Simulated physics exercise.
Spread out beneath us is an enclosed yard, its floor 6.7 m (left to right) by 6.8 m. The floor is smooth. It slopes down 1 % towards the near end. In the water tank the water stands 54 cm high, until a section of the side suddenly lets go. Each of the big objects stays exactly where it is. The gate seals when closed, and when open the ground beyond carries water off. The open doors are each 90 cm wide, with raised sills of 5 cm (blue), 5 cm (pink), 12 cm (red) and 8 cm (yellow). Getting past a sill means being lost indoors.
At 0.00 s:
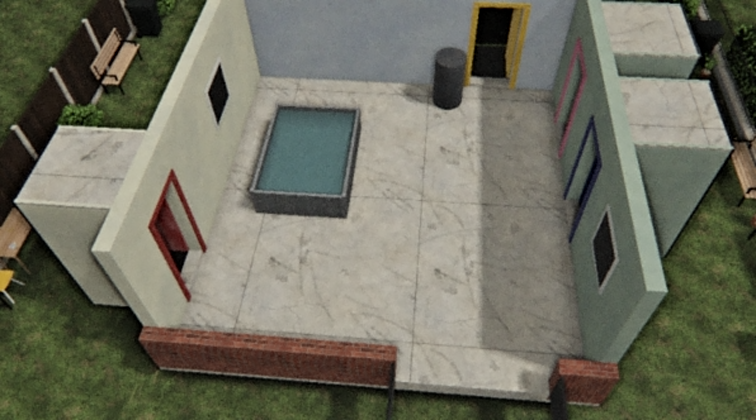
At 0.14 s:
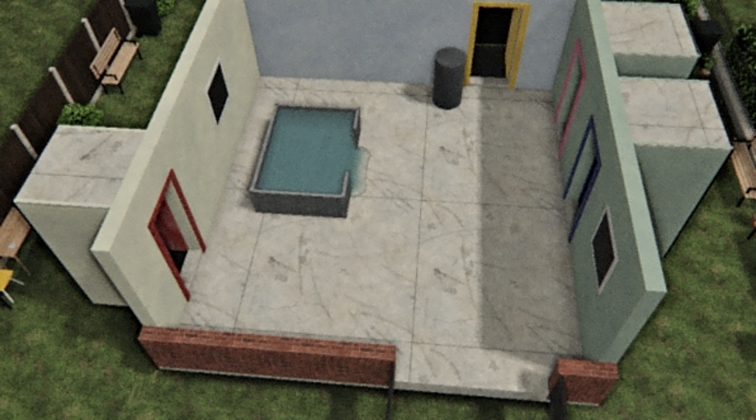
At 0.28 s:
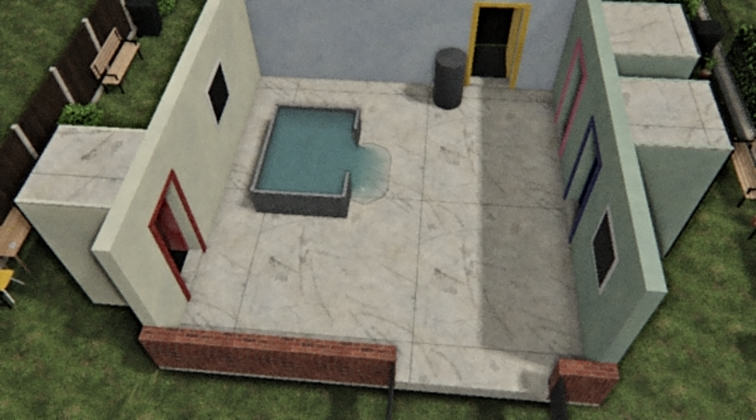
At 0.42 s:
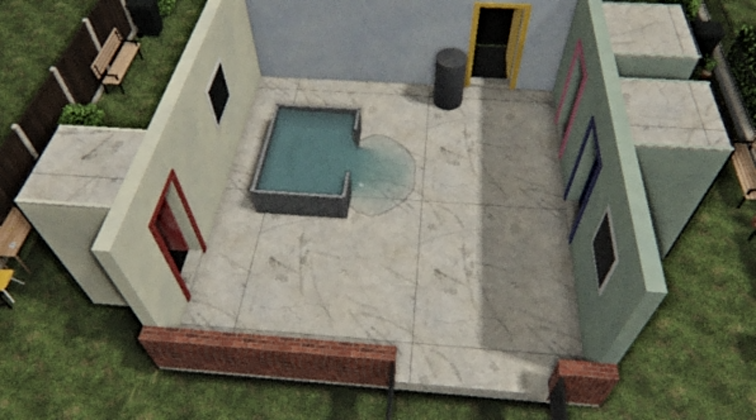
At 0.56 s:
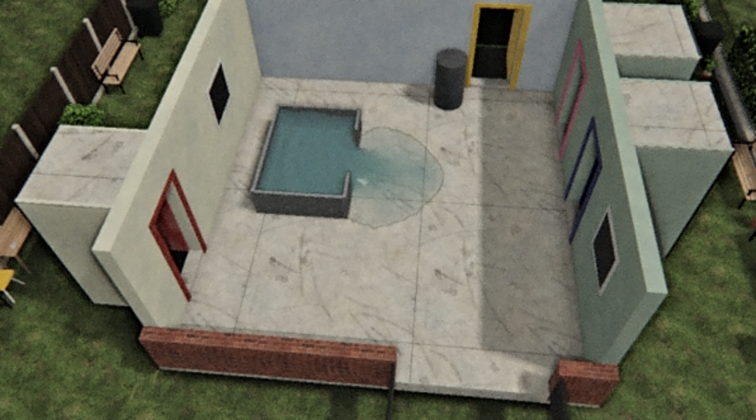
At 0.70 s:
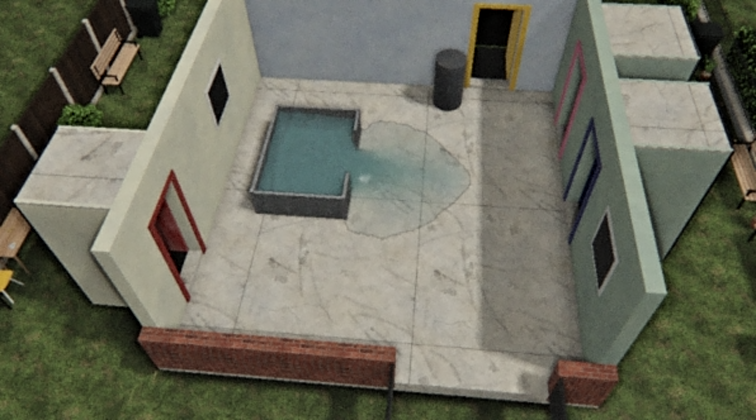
Water pouring from a gap in the right side of a raised tank, spreading rightward across a walled yard's pale floor.
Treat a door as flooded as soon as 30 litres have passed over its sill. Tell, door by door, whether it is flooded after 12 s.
In the end the blue door will overshoot the limit, the pink door will overshoot the limit, the red door will undershoot the limit, the yellow door will undershoot the limit.
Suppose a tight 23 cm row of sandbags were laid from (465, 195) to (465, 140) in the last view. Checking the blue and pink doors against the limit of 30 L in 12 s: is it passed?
So the blue door comes out low enough while the pink door comes out low enough.
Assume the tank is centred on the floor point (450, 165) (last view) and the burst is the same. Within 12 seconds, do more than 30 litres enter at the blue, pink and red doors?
Result - blue door exceeds it, pink door exceeds it, red door does not exceed it.
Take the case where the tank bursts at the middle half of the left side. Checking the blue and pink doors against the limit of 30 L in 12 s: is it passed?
With respect to that limit, blue ends up inside it, pink ends up inside it.
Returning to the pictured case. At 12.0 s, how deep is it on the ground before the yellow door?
Roughly 2.5 centimetres.
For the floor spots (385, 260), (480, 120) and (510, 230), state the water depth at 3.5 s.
Depth readings in turn - 1, 3, 2 cm.
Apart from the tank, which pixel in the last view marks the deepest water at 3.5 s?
Location: Approx. (585, 384).
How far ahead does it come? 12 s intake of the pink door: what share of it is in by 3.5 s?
Around 50 percent.
After 1.4 s water covers 25 % of the floor and is deepest (27 cm) near (364, 171); blue door not reached, pink door not reached, red door not reached, yellow door not reached.
After 2.2 s water covers 40 % of the floor and is deepest (20 cm) near (364, 171); blue door 13 cm at the sill, 24 L in, pink door 13 cm at the sill, 10 L in, red door not reached, yellow door not reached.
After 3.5 s water covers 50 % of the floor and is deepest (22 cm) near (585, 384); blue door 13 cm at the sill, 89 L in, pink door 12 cm at the sill, 64 L in, red door not reached, yellow door 4 cm at the sill, 0 L in.
After 7.0 s water covers 55 % of the floor and is deepest (13 cm) near (585, 384); blue door 8 cm at the sill, 144 L in, pink door 7 cm at the sill, 119 L in, red door not reached, yellow door 6 cm at the sill, 1 L in.
After 12.0 s water covers 75 % of the floor and is deepest (9 cm) near (573, 383); blue door 5 cm at the sill, 155 L in, pink door 3 cm at the sill, 124 L in, red door not reached, yellow door 2 cm at the sill, 1 L in.
